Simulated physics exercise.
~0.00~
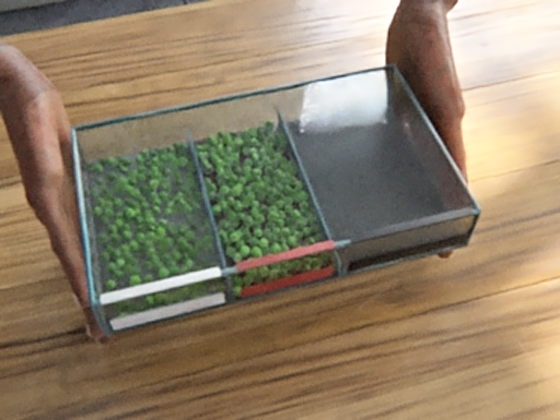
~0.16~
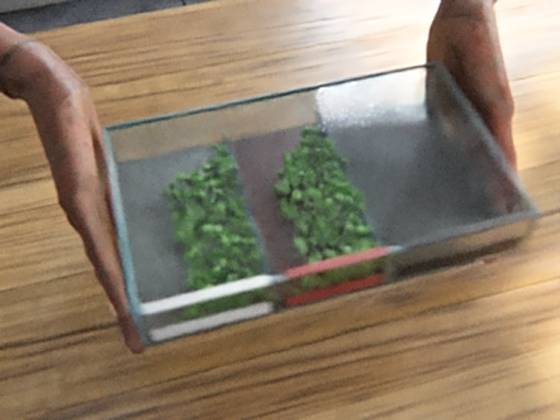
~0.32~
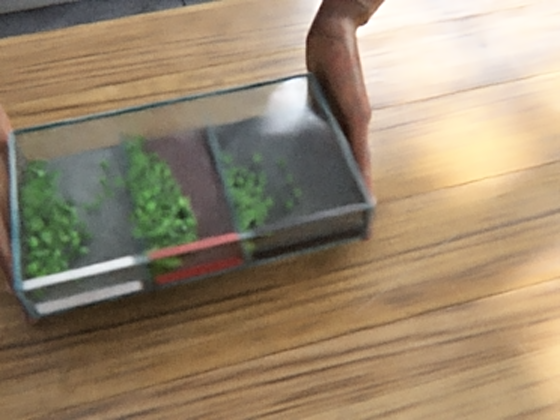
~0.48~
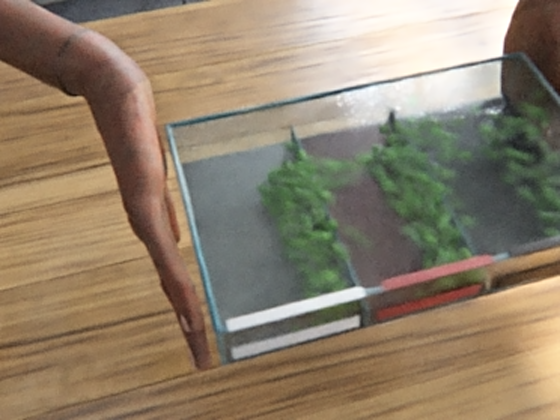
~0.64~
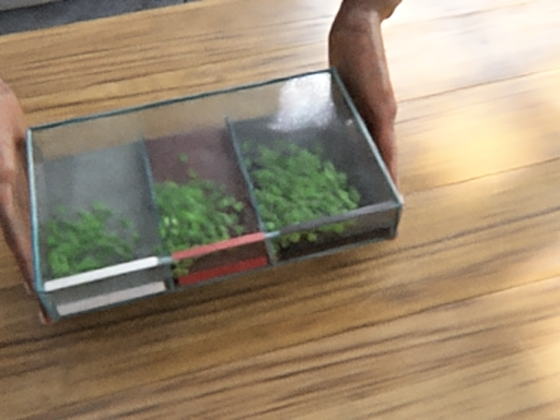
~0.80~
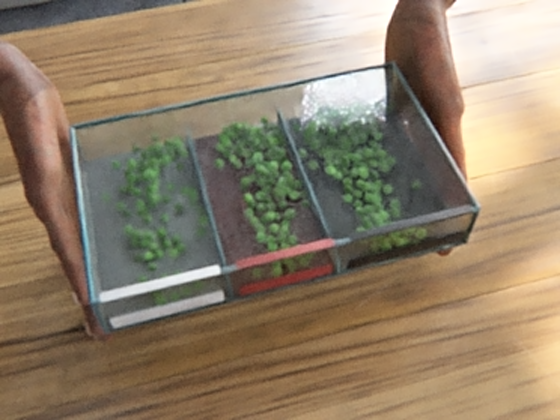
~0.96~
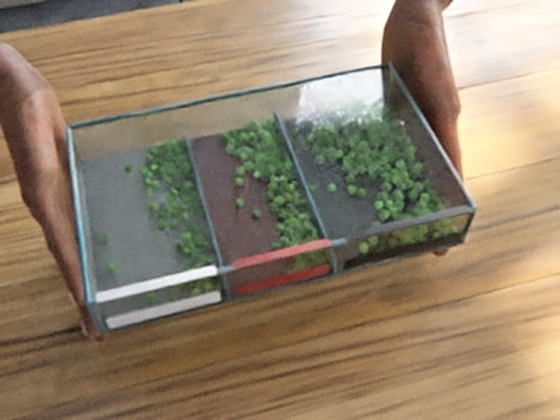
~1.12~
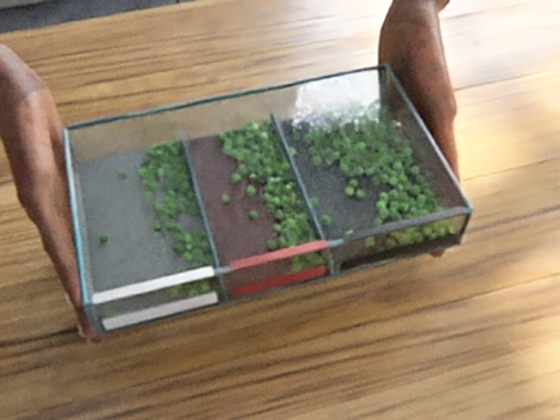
The footage shows two hands holding a shallow glass box of green peas, divided into white, red and black sections, above a wooden surface. The hands shake it side to side, shifting peas rightward, then hold it still with most in the black section.
